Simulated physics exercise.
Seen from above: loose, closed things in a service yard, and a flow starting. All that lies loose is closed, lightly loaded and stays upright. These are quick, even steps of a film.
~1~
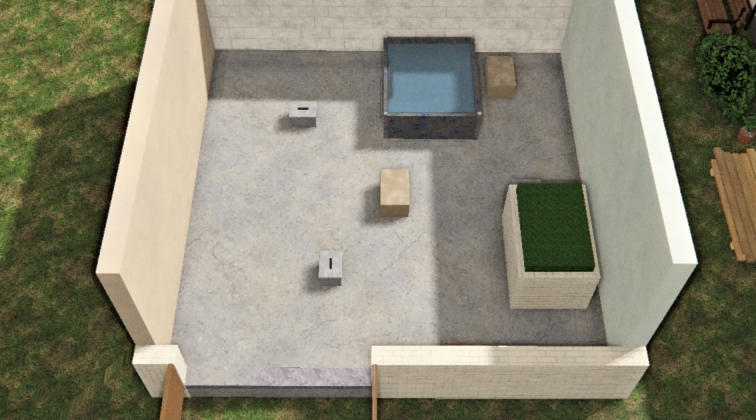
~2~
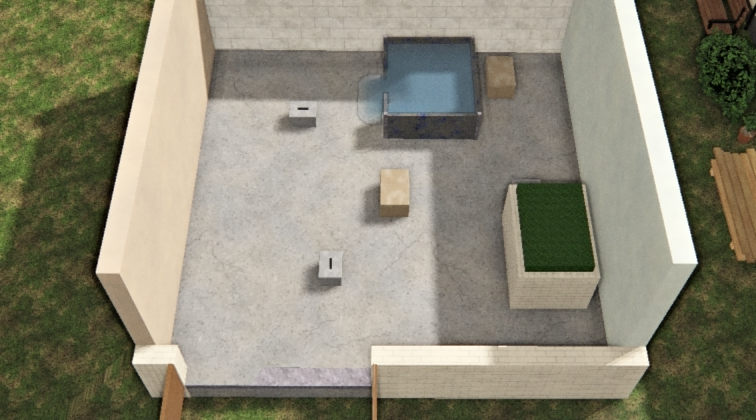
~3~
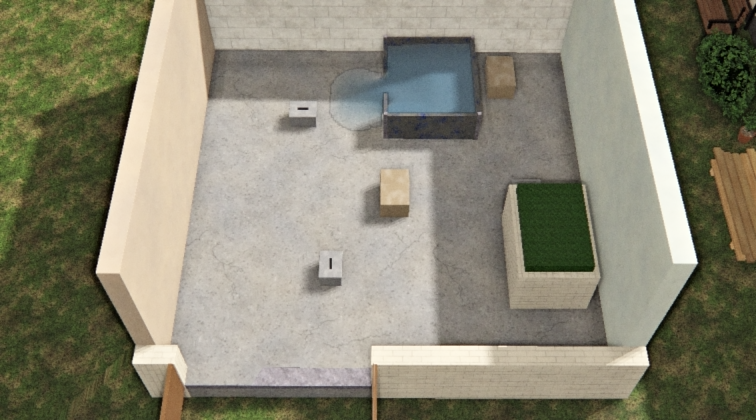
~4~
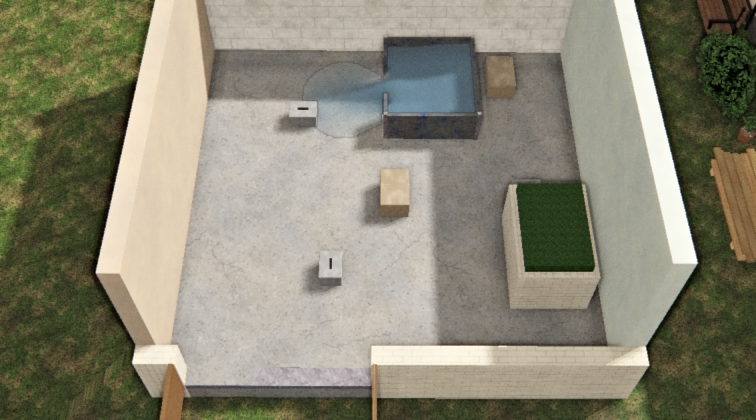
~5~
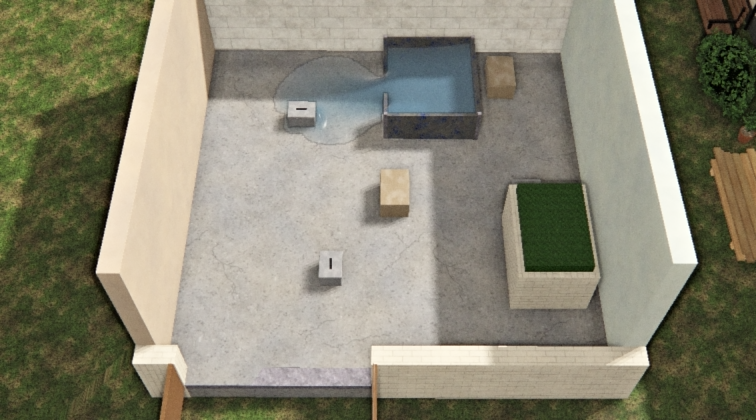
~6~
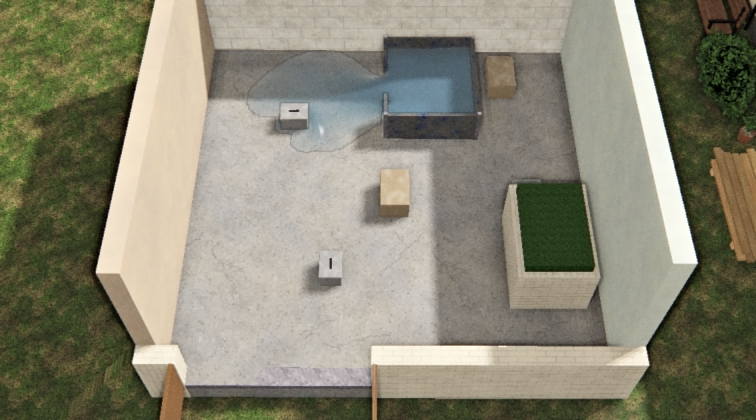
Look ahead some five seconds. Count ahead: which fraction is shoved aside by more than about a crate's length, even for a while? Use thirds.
It is less than a third.
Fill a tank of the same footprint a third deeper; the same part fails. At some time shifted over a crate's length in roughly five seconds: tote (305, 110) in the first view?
My call: Swept aside.
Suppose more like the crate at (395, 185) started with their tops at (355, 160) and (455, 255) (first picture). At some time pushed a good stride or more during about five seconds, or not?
As listed: Short of that, short of that.
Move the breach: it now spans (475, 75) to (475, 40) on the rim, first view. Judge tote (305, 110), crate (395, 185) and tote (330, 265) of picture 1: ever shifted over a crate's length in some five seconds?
One after the other: Never so far, short of that, not that far.
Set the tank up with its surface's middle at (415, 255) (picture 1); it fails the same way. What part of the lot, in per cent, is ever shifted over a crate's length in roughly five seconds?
Near 20 in a hundred.
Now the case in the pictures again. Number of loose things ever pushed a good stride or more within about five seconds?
1 of them.
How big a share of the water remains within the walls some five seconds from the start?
About 96 per cent.
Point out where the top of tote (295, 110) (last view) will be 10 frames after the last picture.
At about (208, 168).
A moment on, 1 of 5 are well off their spots; 0 afloat.
Next, 1 of 5 are well off their spots; 1 afloat.
Later, 1 of 5 are well off their spots; 0 afloat.
In the end, 1 of 5 are well off their spots, and 1 have been at some point; 0 afloat.
